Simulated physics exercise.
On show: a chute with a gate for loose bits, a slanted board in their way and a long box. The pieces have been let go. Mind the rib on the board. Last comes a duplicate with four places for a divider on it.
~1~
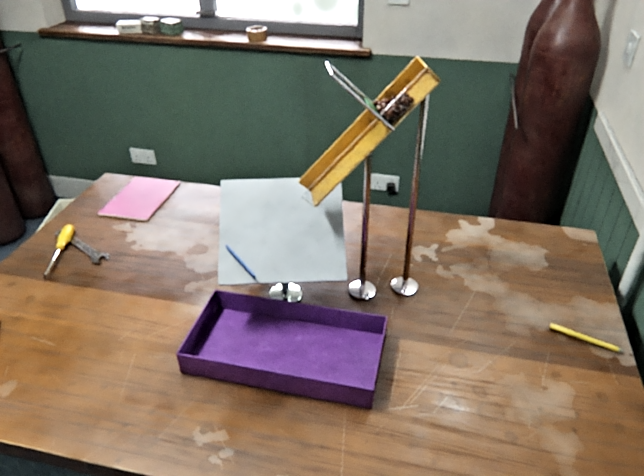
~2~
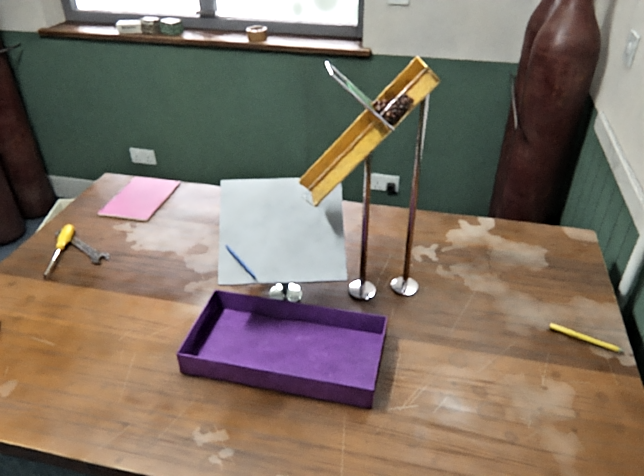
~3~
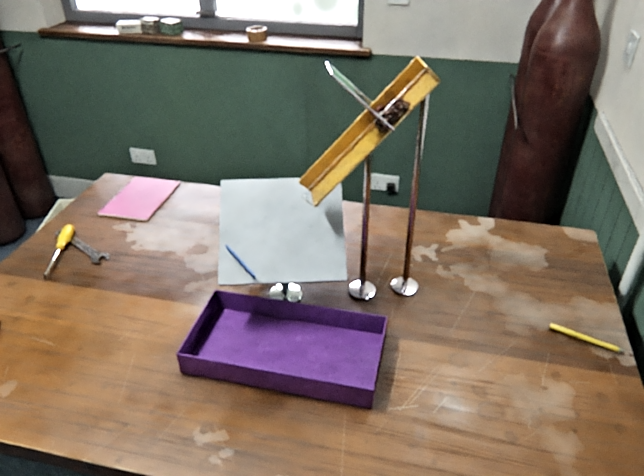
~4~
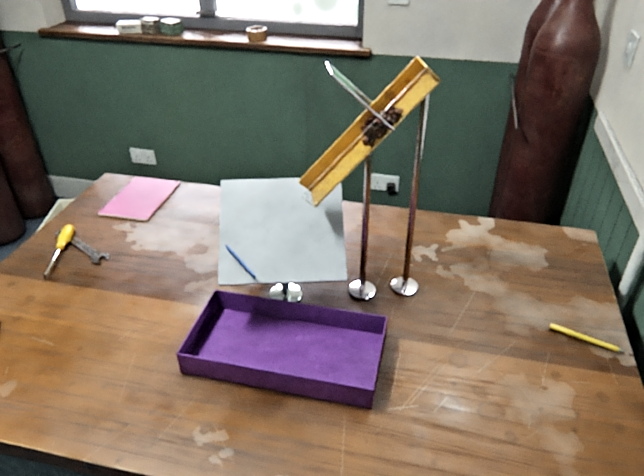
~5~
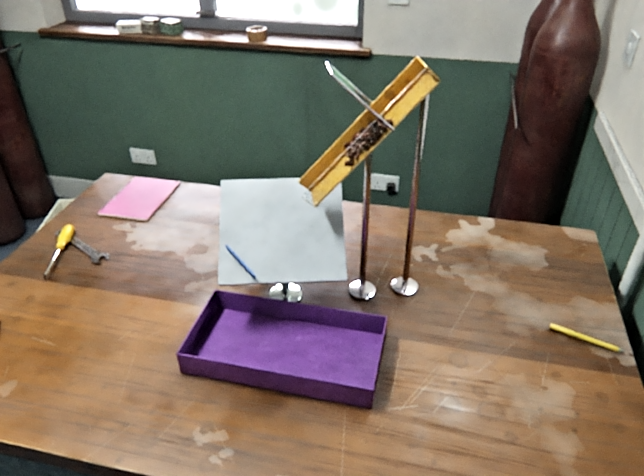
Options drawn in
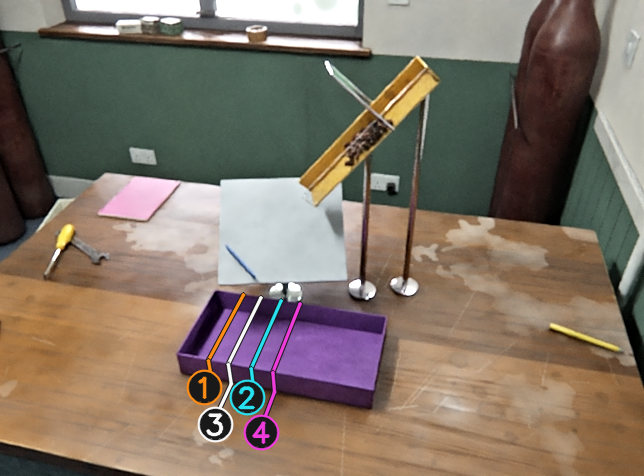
At first, small dark brown pieces sit bunched behind a gate near the top of a tilted yellow chute, above a slanted pale board and an empty purple box on a wooden table. Then the pieces slide down and leftward past the gate, spreading out to about halfway along the chute.
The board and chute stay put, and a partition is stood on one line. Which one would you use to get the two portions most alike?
Choose 2.
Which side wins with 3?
The right side.
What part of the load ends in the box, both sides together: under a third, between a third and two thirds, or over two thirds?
About that: Over two thirds.
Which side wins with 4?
The left side.
On the marked copy, line 1 crosses the front rim at (208, 359); line 2 crosses the front rim at (251, 367); line 3 crosses the front rim at (228, 363); line 4 crosses the front rim at (273, 371).
With 1, of what is caught, a stray few on the left of the divider, nearly all on the right.
With 2, of what is caught, about half on the left of the divider, about half on the right.
With 3, of what is caught, a stray few on the left of the divider, nearly all on the right.
With 4, of what is caught, nearly all on the left of the divider, a small part on the right.
